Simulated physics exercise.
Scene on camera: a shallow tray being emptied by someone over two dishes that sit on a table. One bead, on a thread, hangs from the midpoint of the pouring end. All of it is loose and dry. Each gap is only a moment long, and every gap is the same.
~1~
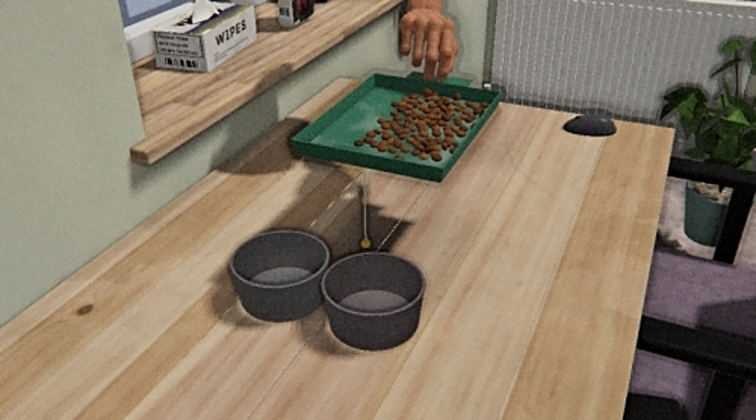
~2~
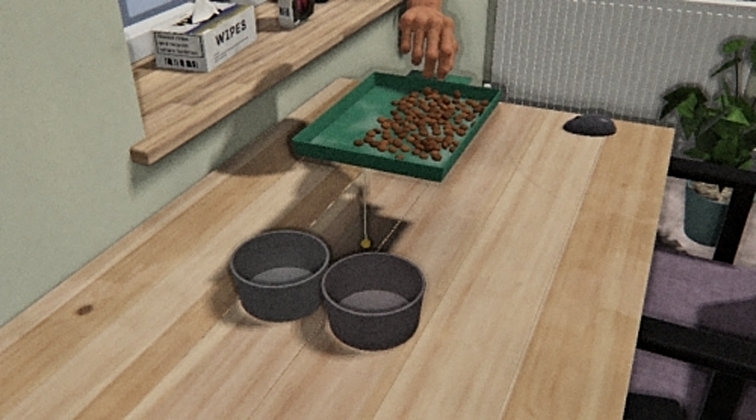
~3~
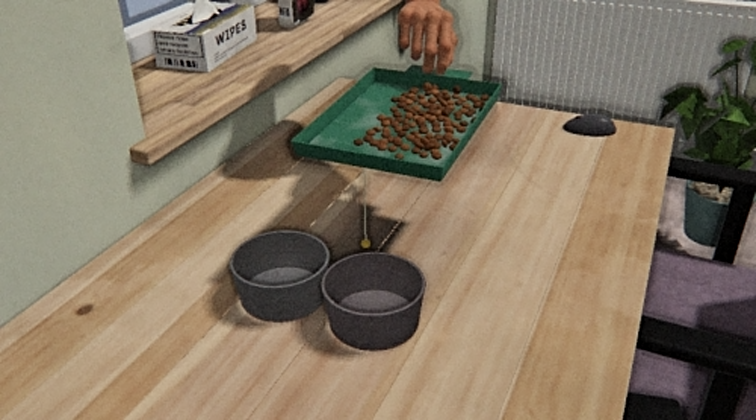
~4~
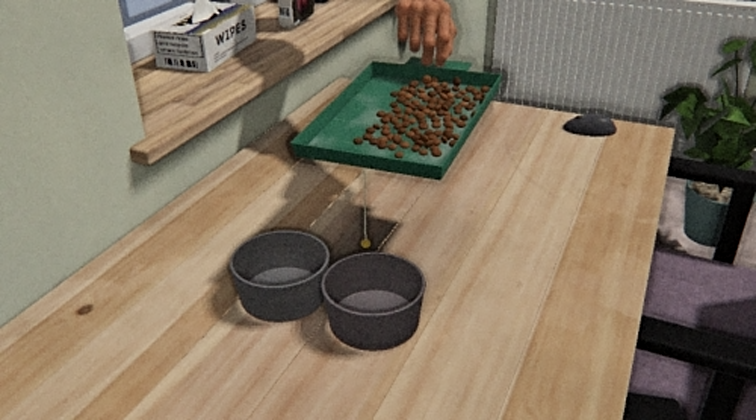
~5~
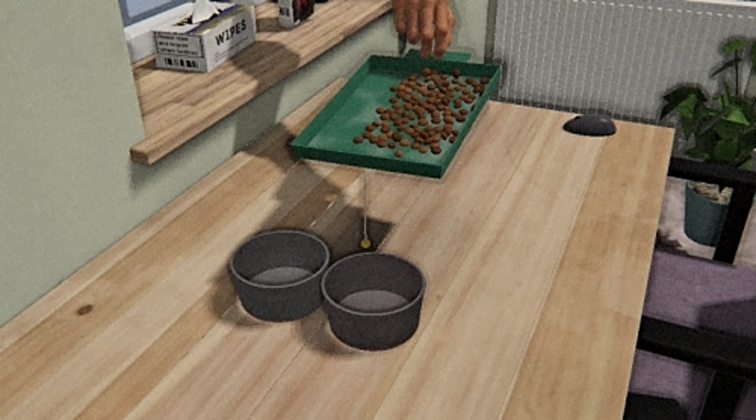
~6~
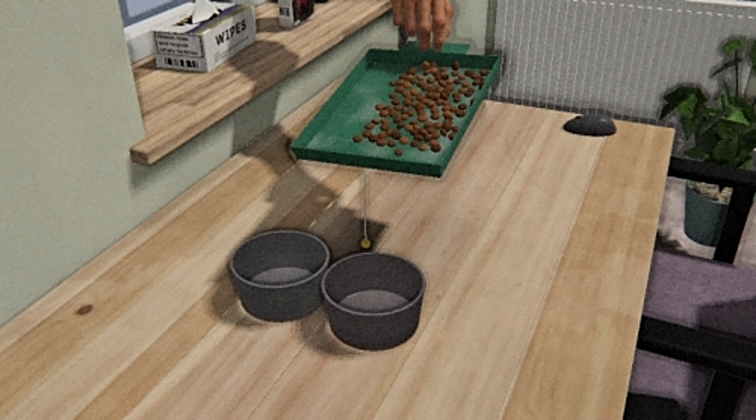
On a wooden table beside a windowsill, a hand holds the far end of a green tray of brown kibble behind two dark dishes, then gradually raises that end, tilting the tray slightly toward the dishes as the bead hangs still.
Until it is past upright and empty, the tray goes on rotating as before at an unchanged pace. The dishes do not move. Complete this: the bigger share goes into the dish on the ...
Left.
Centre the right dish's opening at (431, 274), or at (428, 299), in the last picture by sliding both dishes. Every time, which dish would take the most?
Try 1 - the dish at left, try 2 - the dish at left.
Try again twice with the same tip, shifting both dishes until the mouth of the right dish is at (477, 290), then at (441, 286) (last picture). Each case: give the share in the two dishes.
Try 1: Some 10 %; try 2: Some 50 %.
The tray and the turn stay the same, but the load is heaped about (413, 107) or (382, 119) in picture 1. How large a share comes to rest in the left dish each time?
Respectively 80 and 90 per cent.
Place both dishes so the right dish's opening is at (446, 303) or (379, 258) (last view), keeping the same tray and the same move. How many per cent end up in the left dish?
You'd get 30 in a hundred the first time and 60 in a hundred the second.
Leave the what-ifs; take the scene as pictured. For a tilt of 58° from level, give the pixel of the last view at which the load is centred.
The load is centred near (346, 137).
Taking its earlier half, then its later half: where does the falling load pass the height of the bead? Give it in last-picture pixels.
About (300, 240) to begin with, then about (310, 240).
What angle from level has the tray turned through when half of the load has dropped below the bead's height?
Somewhere near 95°.
Soon, tray tipped steeply; nearly all on the tray; a stray few in the left dish; a stray few in the air.
A while on, tray tipped right over; about a quarter on the tray; a stray few in the right dish; about half in the left dish; a stray few outside both; about a quarter in the air.
Towards the end, tray tipped past a quarter turn; a small part in the right dish; most in the left dish; a small part outside both.
Finally, tray tipped past a quarter turn; a small part in the right dish; most in the left dish; a small part outside both.
